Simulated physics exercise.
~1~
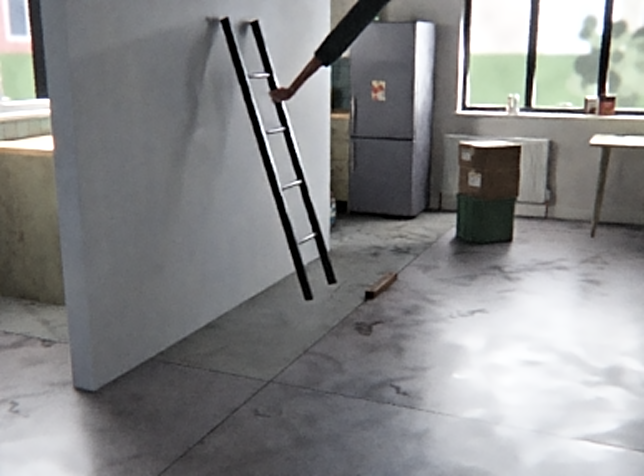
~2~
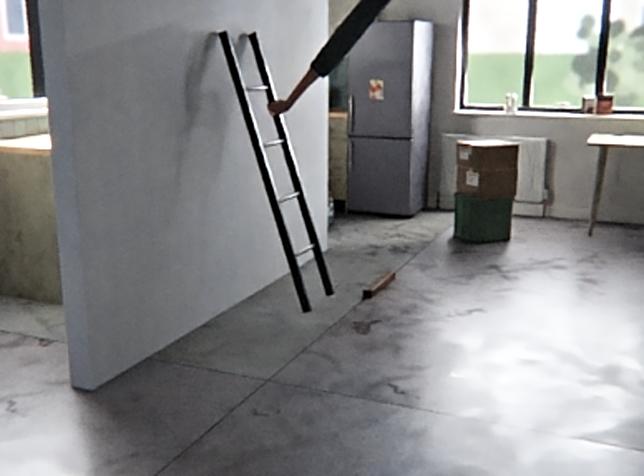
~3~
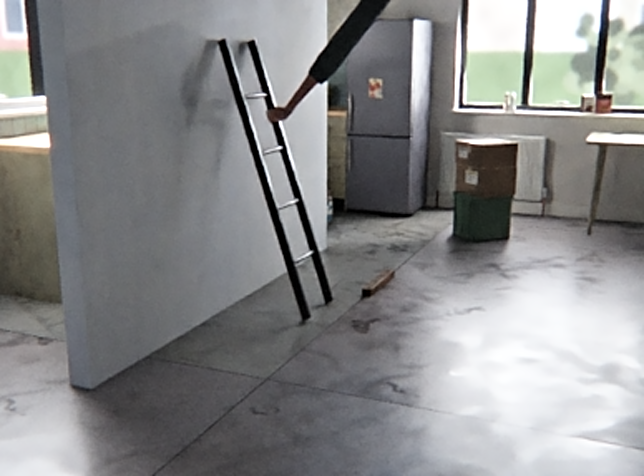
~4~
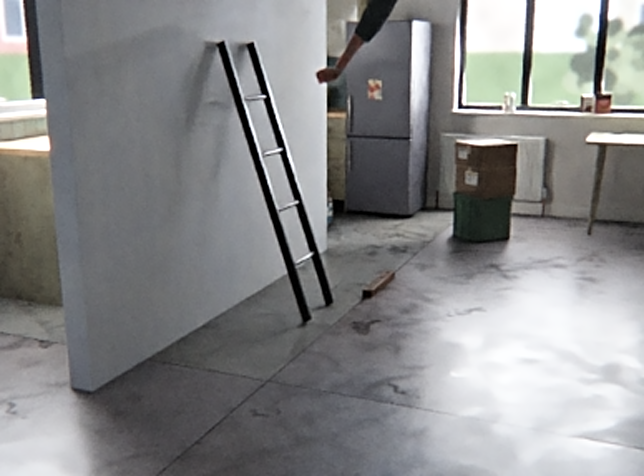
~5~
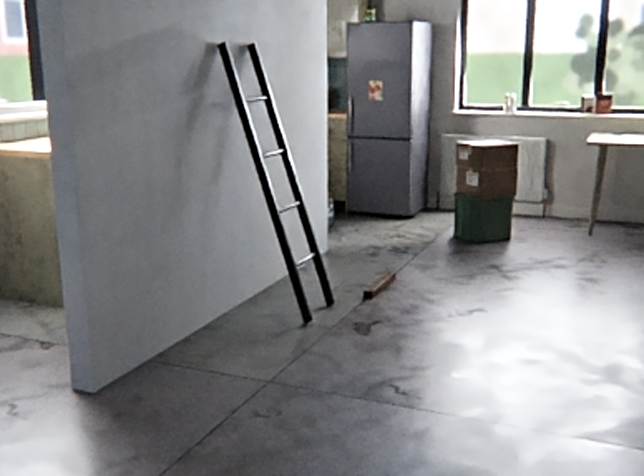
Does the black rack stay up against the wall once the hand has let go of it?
Yes, the black rack remains leaning against the wall after the hand lets go and withdraws.
